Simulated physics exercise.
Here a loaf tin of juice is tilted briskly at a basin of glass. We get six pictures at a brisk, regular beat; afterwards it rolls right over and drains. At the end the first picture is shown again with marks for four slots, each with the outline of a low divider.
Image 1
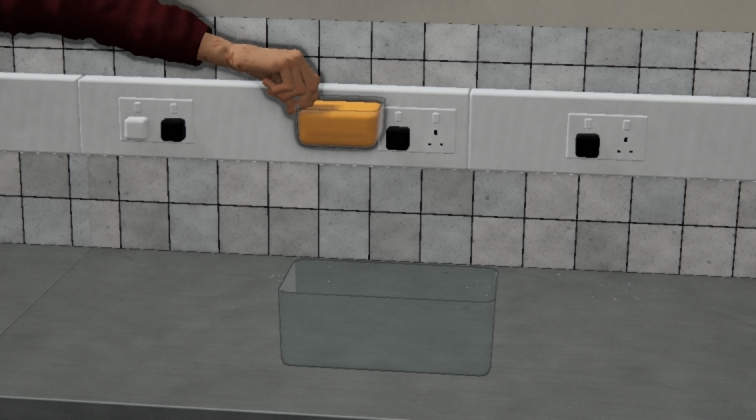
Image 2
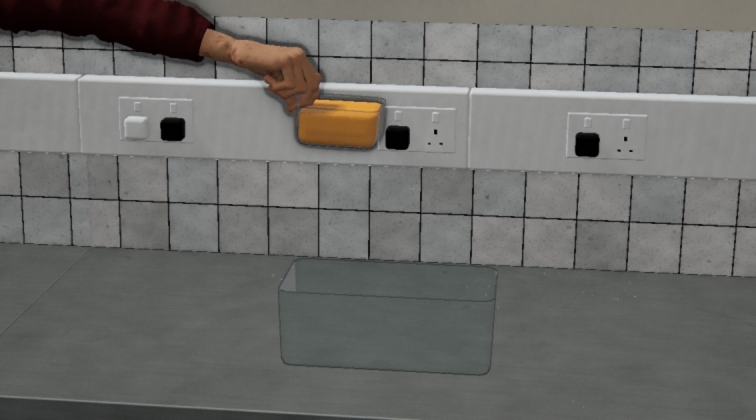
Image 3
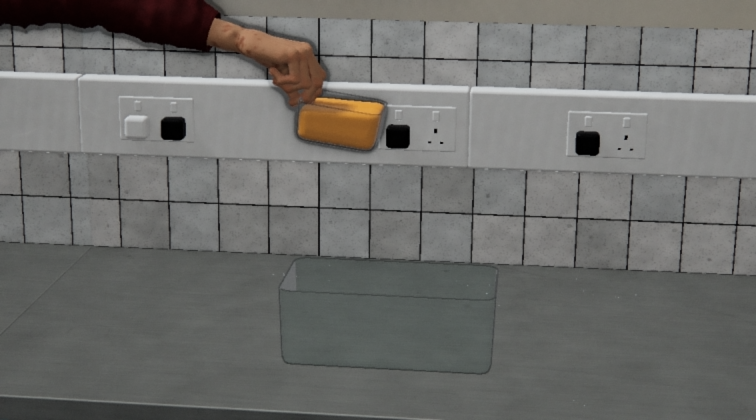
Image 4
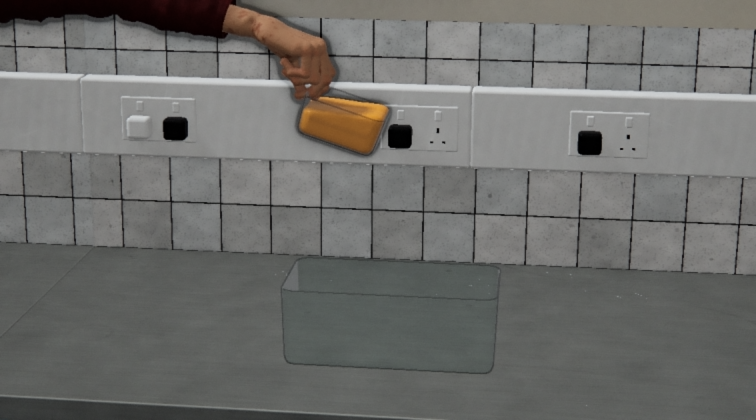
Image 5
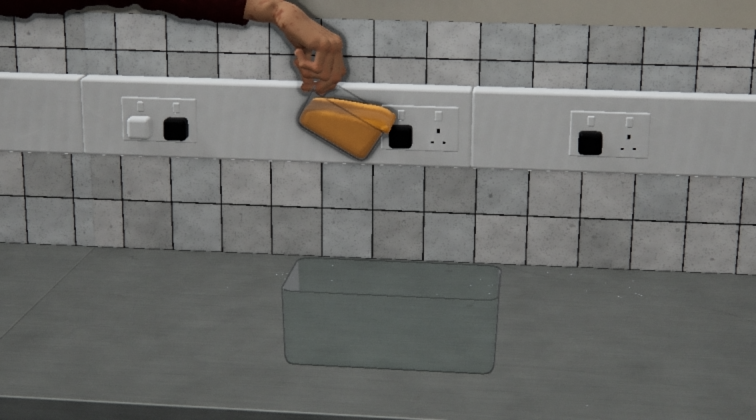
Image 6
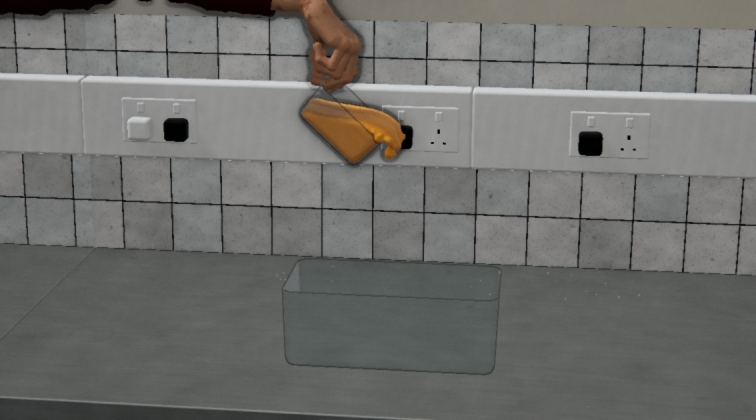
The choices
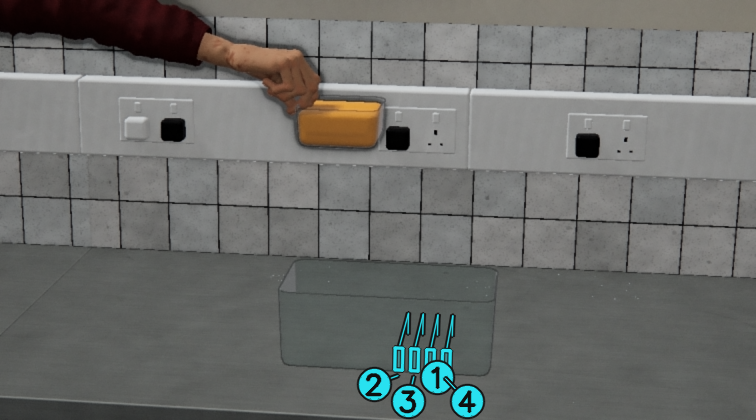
Above a glass basin, a hand tilts a loaf tin rightward until orange juice passes its lip.
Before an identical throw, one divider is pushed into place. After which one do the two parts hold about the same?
The answer is slot 1.
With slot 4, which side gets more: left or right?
The left one.
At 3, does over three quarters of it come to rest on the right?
No.
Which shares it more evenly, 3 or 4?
It is 3.
In cyan, 1 at (429, 377); 2 at (398, 375); 3 at (413, 376); 4 at (445, 378).
For slot 1, about 49 % ends left of the wall and 47 % right of it; 4 % is lost outside.
For slot 2, about 24 % ends left of the wall and 71 % right of it; 5 % is lost outside.
For slot 3, about 32 % ends left of the wall and 63 % right of it; 5 % is lost outside.
For slot 4, about 78 % ends left of the wall and 17 % right of it; 5 % is lost outside.
